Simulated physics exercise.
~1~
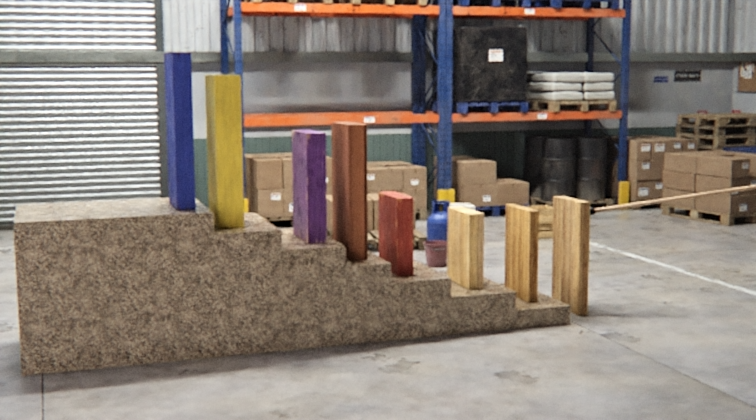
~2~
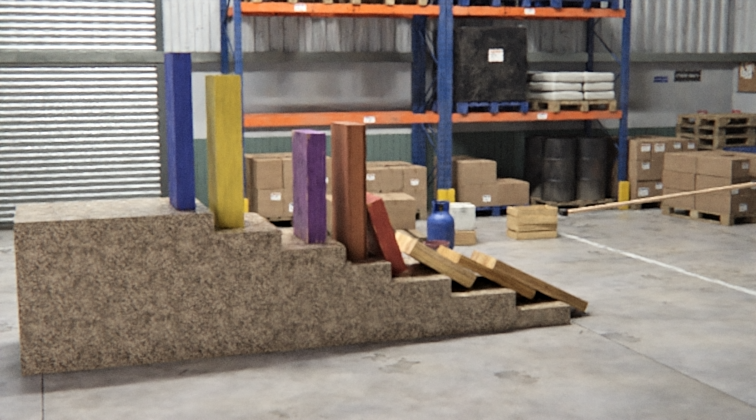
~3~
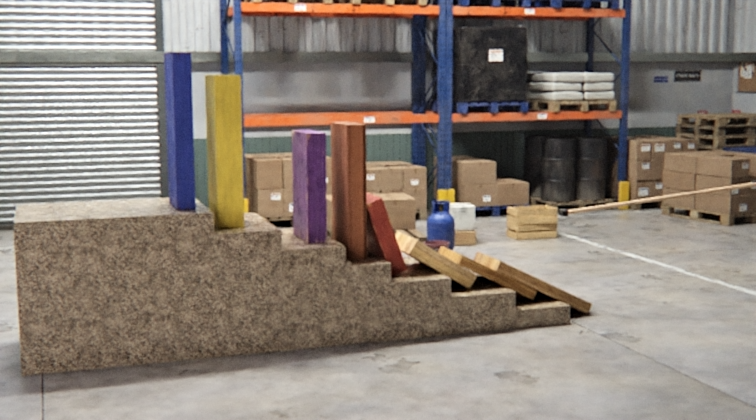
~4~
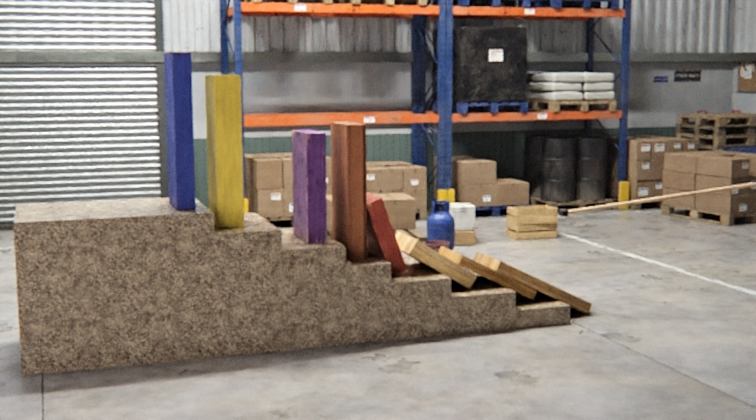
In a warehouse, three pale boards topple up the steps, leaving the red one leaning.
